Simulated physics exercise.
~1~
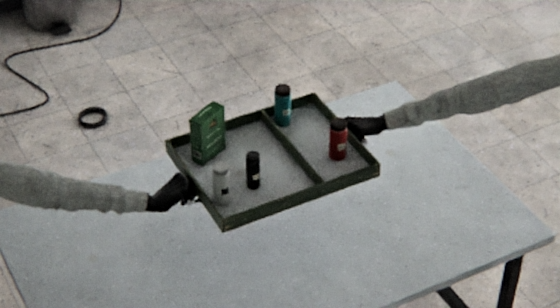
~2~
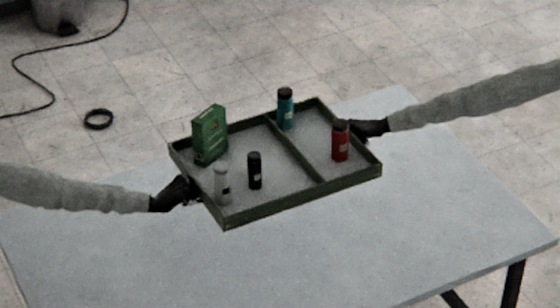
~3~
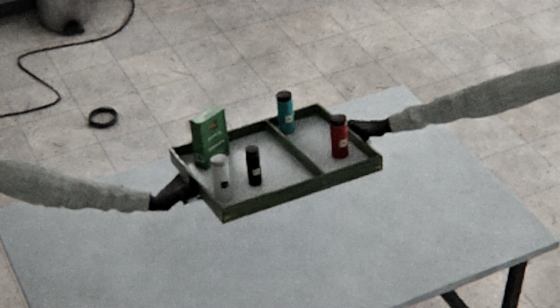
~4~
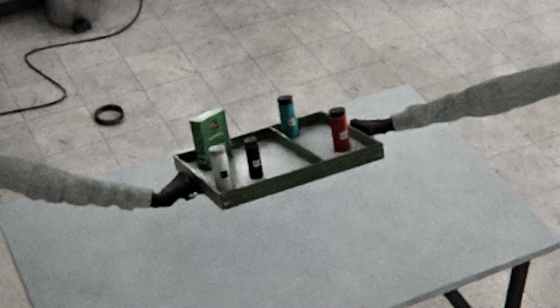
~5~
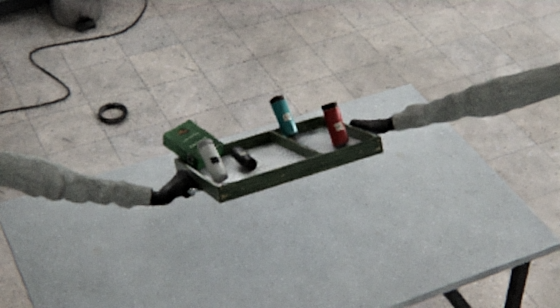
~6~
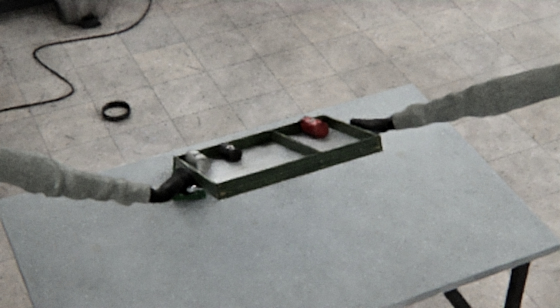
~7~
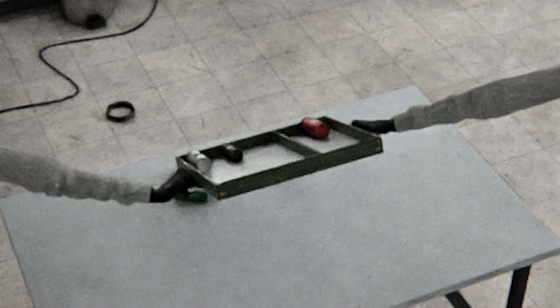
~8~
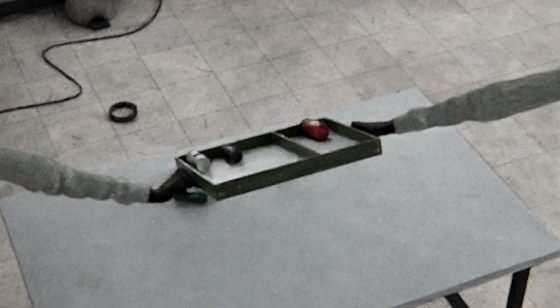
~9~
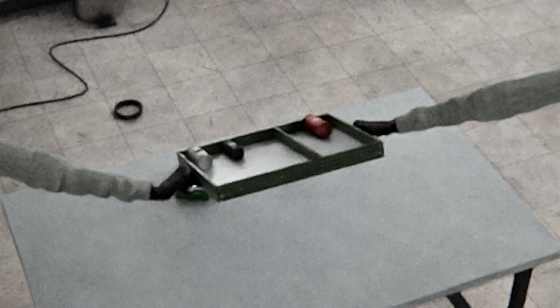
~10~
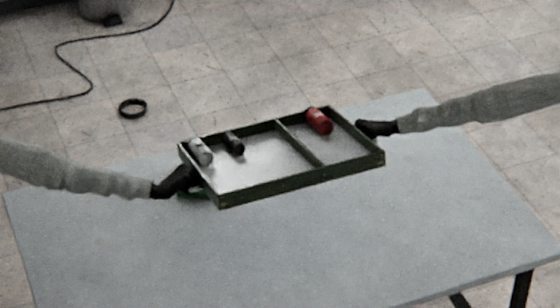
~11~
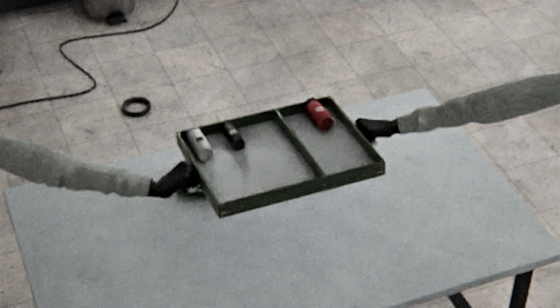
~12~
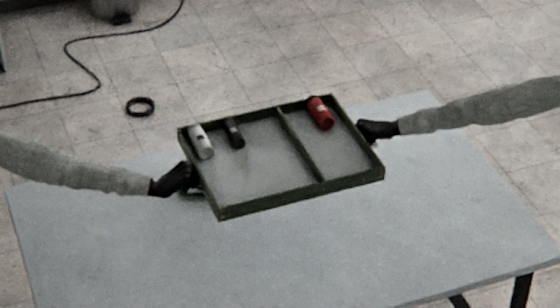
To begin with, two hands hold a divided green tray above a pale table, with a green packet and white, black, turquoise and red shakers standing upright on it. The hands tip the tray so its far edge drops, and the items begin to lean. The packet, the white shaker and the black shaker topple first, while the turquoise and red ones lean further. Then the red shaker falls onto its side, and the packet and turquoise shaker leave the tray. After staying tilted briefly, the tray is levelled again, with the white, black and red shakers lying toppled along its far side.
